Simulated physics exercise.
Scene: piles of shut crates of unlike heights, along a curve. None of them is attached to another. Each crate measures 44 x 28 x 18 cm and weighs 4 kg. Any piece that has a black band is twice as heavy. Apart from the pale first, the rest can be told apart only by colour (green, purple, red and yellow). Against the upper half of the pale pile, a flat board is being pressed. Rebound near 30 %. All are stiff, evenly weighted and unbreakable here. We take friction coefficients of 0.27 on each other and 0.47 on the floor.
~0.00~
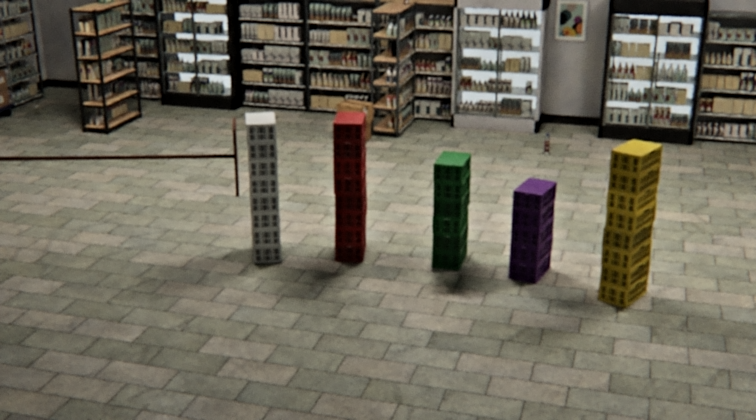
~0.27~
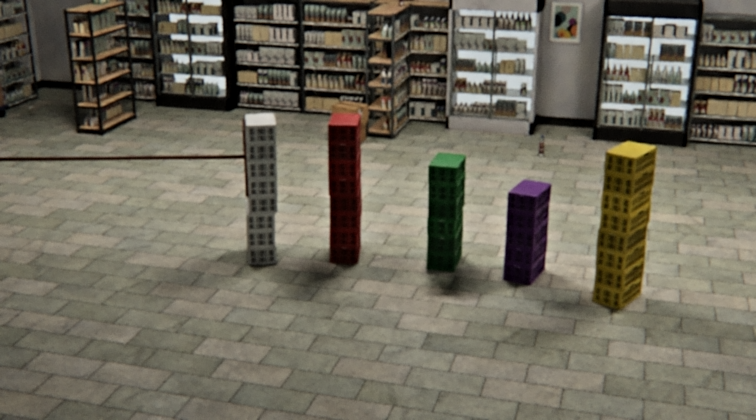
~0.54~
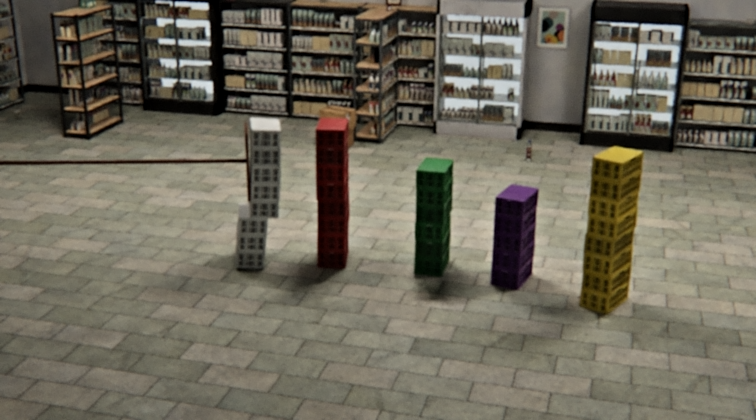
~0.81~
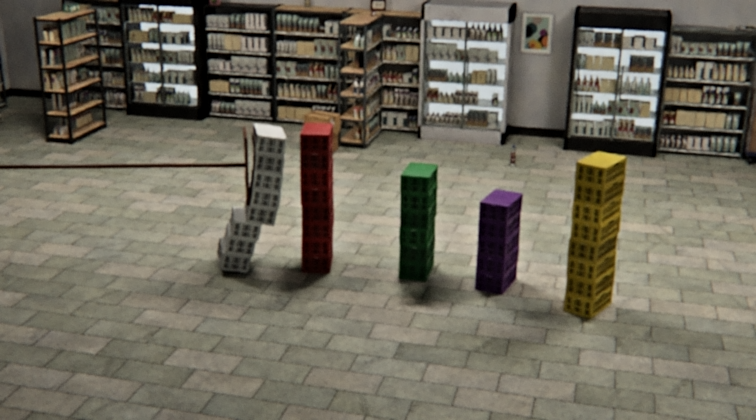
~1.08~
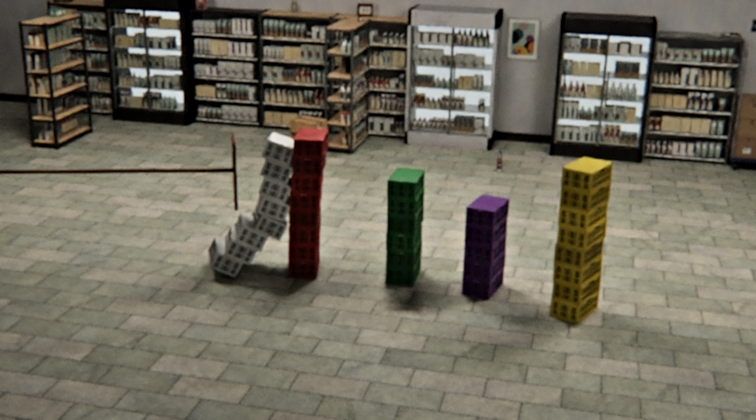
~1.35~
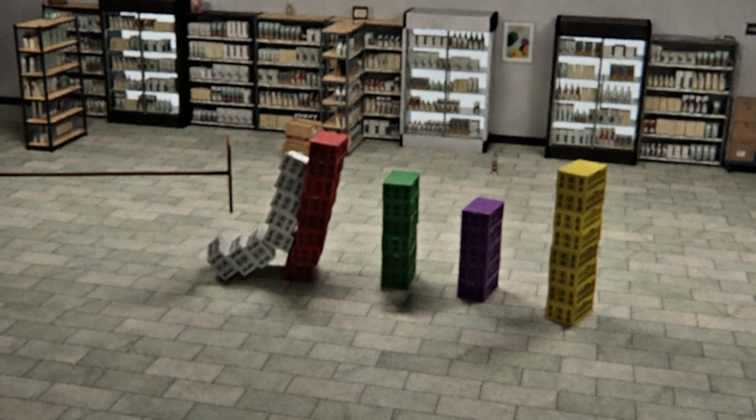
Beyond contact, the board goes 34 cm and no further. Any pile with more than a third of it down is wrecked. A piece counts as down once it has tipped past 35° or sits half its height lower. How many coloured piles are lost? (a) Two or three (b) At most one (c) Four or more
(a) Two or three.
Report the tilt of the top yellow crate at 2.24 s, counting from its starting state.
Around 0° from its start.
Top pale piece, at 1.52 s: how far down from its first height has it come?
Roughly 40 cm.
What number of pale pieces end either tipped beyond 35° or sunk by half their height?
Tally of pale pieces: 7.
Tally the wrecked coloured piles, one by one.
The total comes to 3.
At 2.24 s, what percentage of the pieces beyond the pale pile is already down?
45 per cent at that moment.
By 1.52 s, 8 of the pale pile down; none of the 27 other crates down, 7 disturbed; top red crate tilted 16°.
By 1.86 s, 7 of the pale pile down; 7 of the 27 other crates down; top red crate tilted 40°, 32 cm lower; top green crate tilted 4°.
By 2.24 s, 7 of the pale pile down; 12 of the 27 other crates down; top red crate tilted 63°, 92 cm lower; top green crate tilted 34°, 17 cm lower.
By 2.76 s, 7 of the pale pile down; 16 of the 27 other crates down; top red crate upside down; top green crate tilted 54°, 58 cm lower.
When it is over (4.6 s), 7 of the pale pile down; 16 of the 27 other crates down; top red crate upside down; top green crate on its side. Wrecked, green, purple and red. In pixels of the last frame, middles, top red crate near (495, 264), top green crate near (537, 259).
